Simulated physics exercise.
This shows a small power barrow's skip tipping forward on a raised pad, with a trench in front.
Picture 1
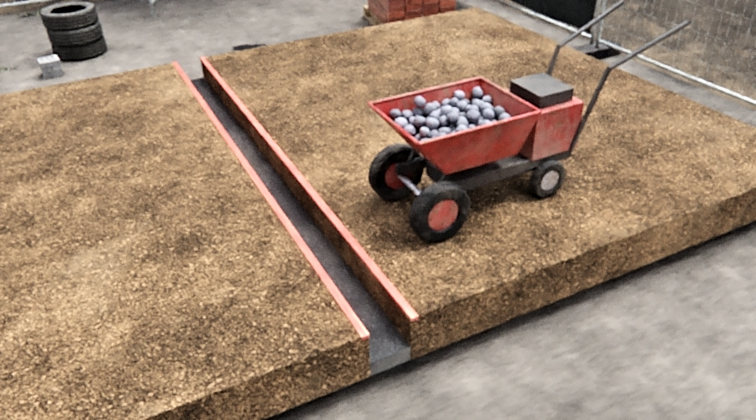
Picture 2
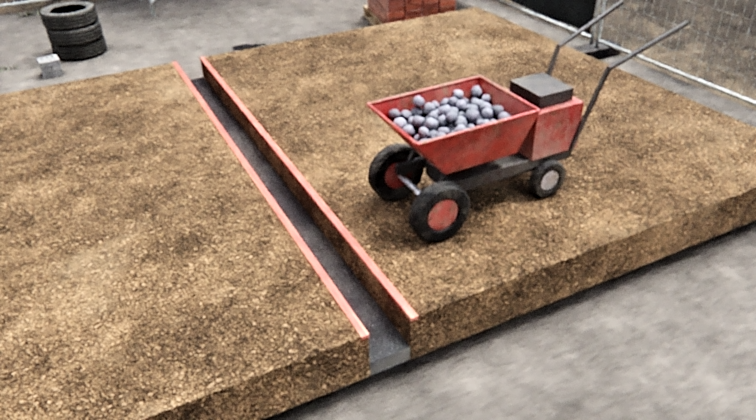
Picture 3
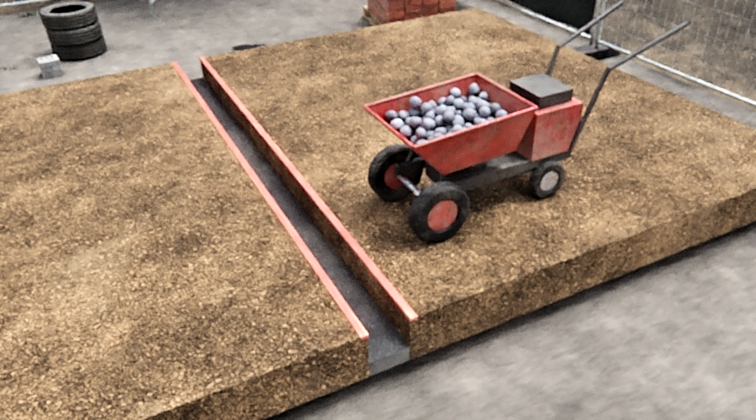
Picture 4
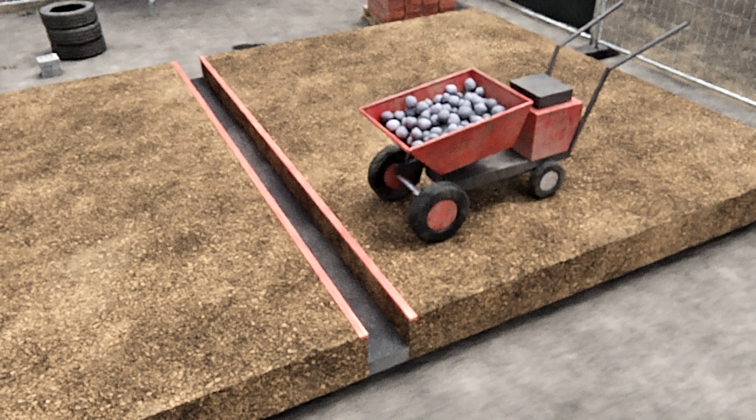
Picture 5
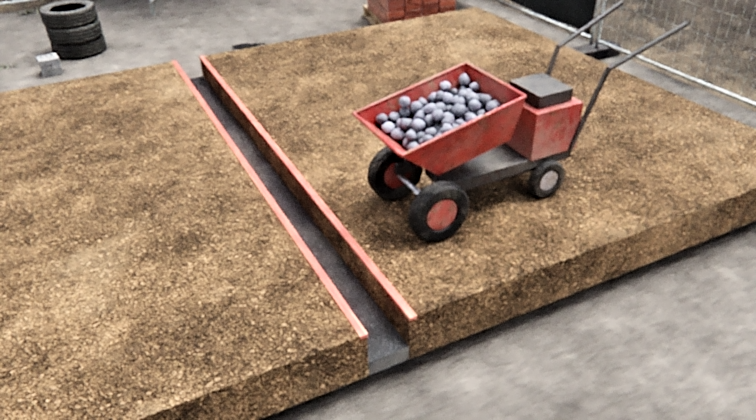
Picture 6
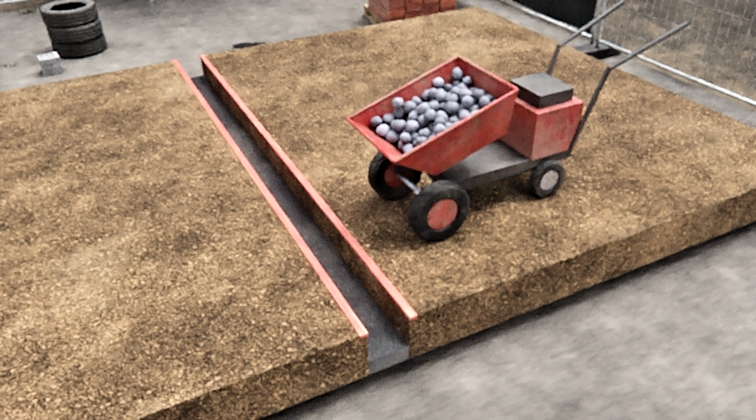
The red skip of a small barrow, loaded with round grey cobbles, tilts forward toward the left.
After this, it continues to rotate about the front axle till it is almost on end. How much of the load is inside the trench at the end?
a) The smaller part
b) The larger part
The answer is b.
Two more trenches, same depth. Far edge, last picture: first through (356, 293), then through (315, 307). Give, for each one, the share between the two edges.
The first try gives 40 percent, then the second gives 100 percent.
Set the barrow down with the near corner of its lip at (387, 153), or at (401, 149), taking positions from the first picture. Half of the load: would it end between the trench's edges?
The first place leaves the lesser portion between the edges, the second place the lesser portion.
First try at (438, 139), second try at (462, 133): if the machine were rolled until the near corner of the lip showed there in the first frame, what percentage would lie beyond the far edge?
In order: 10 % and 0 %.
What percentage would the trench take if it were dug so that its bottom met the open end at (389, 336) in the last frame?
Estimate: Approx. 50 %.
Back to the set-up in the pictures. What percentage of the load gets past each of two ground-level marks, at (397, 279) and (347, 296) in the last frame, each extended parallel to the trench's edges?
Result, first then second: 100 %, 30 %.
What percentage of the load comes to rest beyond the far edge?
I'd put it at around 30 percent.
Soon after the last picture, skip tipped steeply; all in the skip.
A little later, skip tipped right over; about two thirds in the skip; about a quarter in or heaped over the trench; a small part beyond it.
Later still, skip tipped right over; a stray few in the skip; about two thirds in or heaped over the trench; about a quarter beyond it.
By the end, skip tipped right over; about two thirds in or heaped over the trench; about a quarter beyond it.
